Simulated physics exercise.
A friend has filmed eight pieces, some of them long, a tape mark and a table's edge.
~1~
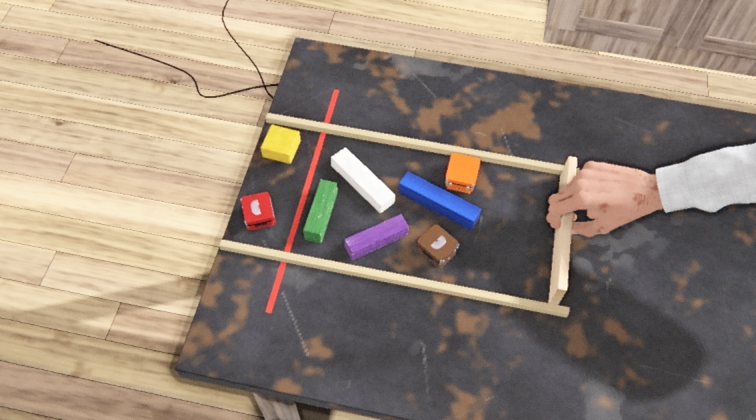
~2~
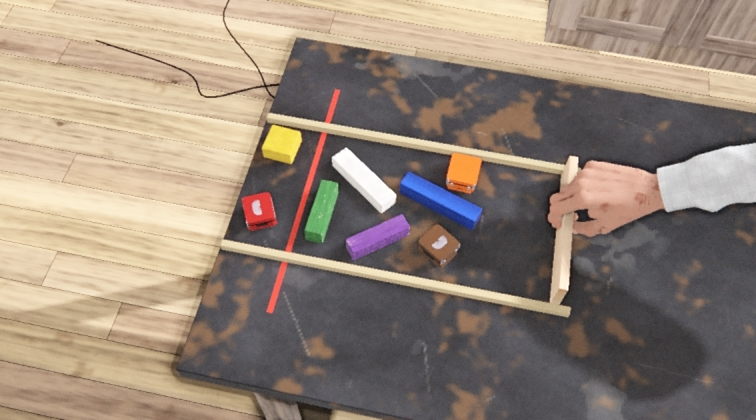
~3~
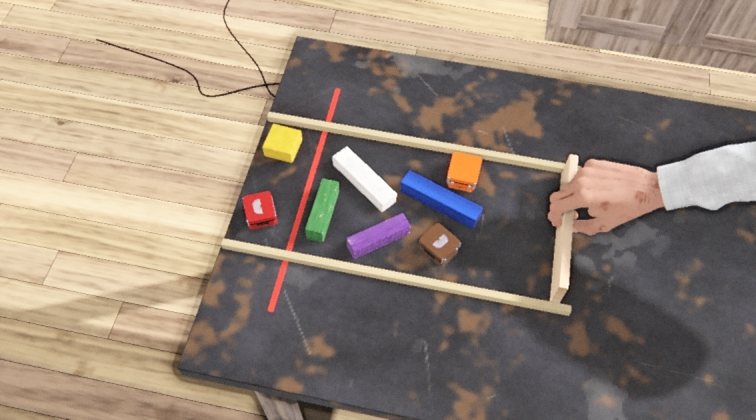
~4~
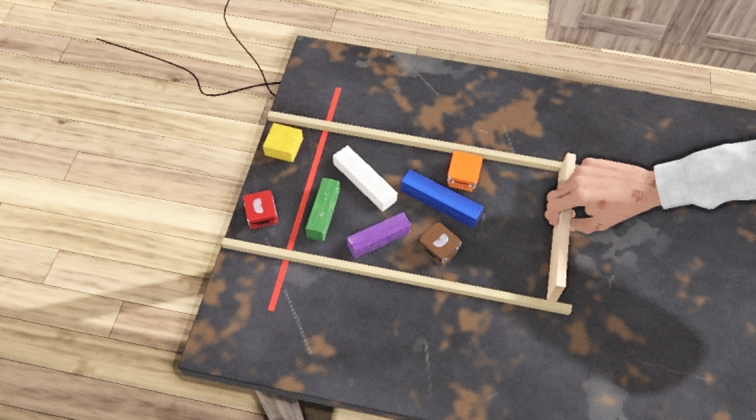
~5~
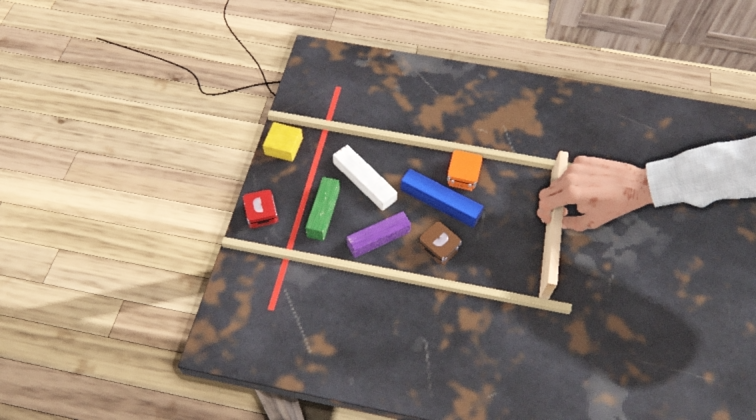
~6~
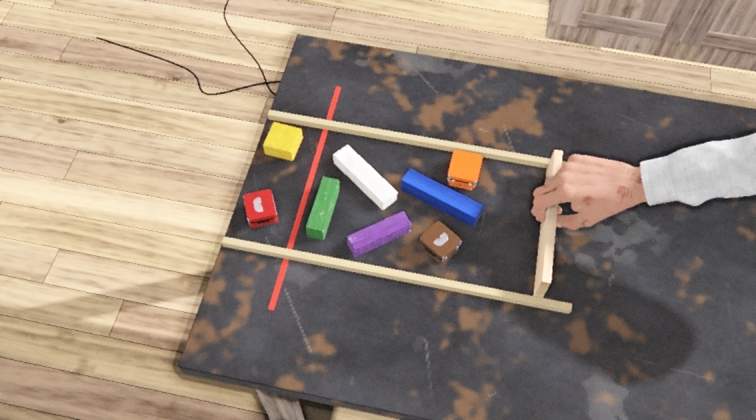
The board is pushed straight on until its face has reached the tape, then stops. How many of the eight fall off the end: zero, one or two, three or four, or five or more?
Here the number that fall off is one or two.
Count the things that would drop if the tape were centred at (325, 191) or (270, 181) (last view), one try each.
It would be 1 and 6.
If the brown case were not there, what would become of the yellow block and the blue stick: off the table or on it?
The yellow block comes down, the blue stick holds on.
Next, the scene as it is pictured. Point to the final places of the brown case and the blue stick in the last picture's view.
Near (280, 223) and (283, 159).
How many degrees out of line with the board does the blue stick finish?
Some 35 degrees.
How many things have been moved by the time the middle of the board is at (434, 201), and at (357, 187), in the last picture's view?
4 and 7.
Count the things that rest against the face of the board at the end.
In contact: 3.
Soon after, none off yet; yellow block at rest near (283, 141); red case at rest near (261, 210); green bar at rest near (323, 208).
Then, none off yet; yellow block moved about its own width near (261, 139); red case moving near (257, 208); green bar moved about its own width near (284, 207).
By the end, the number that fall off is one or two; fallen, red case and yellow block.
